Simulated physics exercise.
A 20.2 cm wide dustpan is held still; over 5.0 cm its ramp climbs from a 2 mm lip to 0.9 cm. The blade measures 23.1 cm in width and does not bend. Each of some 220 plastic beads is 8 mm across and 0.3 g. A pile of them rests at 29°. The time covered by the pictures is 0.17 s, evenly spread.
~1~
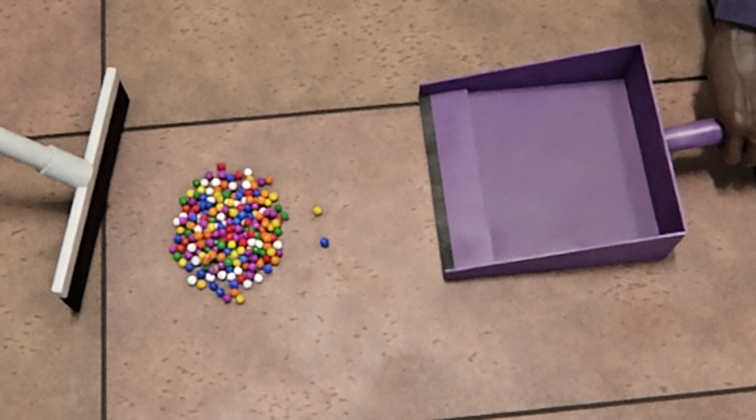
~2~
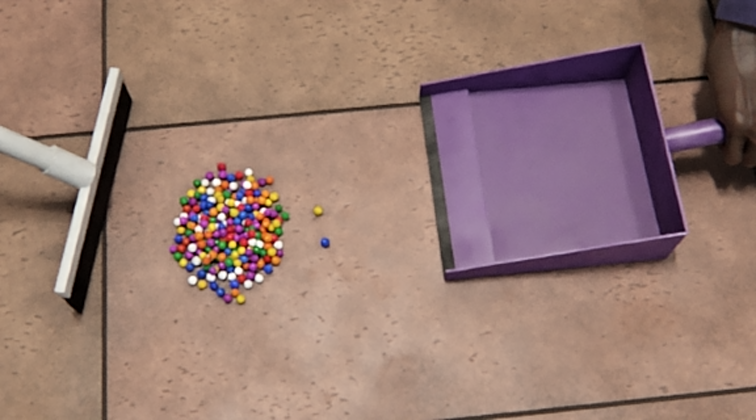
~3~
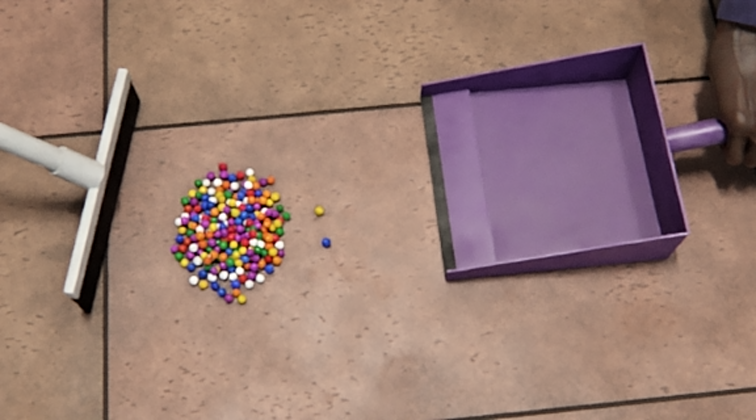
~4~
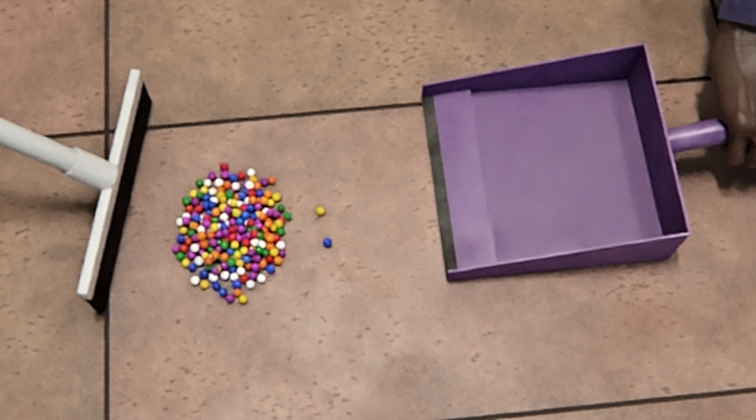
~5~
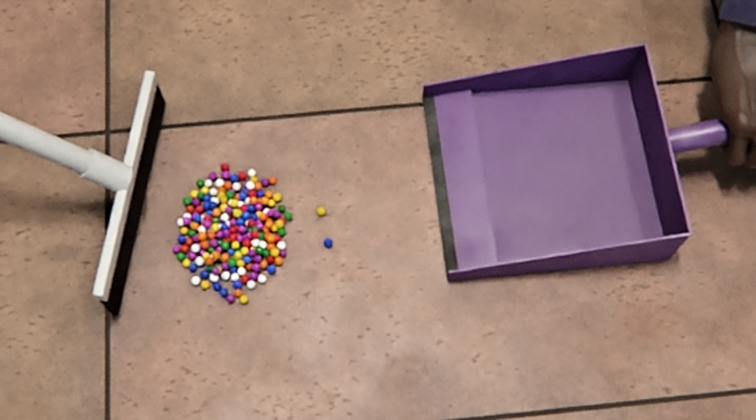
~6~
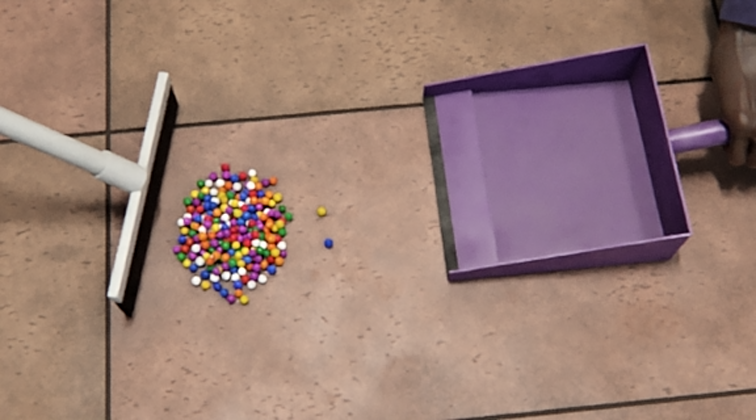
The clip opens on a tiled floor with a round pile of small multicoloured beads between a white-handled blade on the left and a purple dustpan held by a hand on the right. The blade slides slowly rightward, closing most of its gap to the pile, while the beads and dustpan stay still.
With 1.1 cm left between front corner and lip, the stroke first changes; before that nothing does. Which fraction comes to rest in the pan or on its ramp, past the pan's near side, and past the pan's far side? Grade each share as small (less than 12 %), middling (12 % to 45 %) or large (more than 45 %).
In the pan or on its ramp - middling, past the pan's near side - middling, past the pan's far side - small.
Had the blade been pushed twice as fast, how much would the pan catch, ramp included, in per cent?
Share: Close to 25 %.
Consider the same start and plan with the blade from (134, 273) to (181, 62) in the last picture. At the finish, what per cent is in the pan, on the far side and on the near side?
You'd see pan at 5, far at 0 and near at 20.
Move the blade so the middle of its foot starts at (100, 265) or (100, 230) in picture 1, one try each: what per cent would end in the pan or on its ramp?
First try about 20 per cent, second about 20 per cent.
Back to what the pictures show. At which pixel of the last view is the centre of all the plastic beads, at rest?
Centre at rest, approx.: (433, 250) px.
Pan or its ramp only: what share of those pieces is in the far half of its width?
Around 20 percent.
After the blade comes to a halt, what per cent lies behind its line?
Roughly 5 per cent.
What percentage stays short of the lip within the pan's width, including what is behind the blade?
Around 50 in a hundred.
Then, 0.32 s after the last picture, middle of the blade 16 cm from the lip; 0 % over the lip, far side 0 %, near side 15 %.
Then, 0.53 s after the last picture, middle of the blade 8 cm from the lip; 0 % over the lip, far side 0 %, near side 25 %.
Then, 0.85 s after the last picture, middle of the blade 4 cm from the lip; 15 % over the lip, far side 0 %, near side 35 %.
In the end, pan 15 %, near side 35 %, far side 0 %, in front of the lip or behind the blade 50 %.
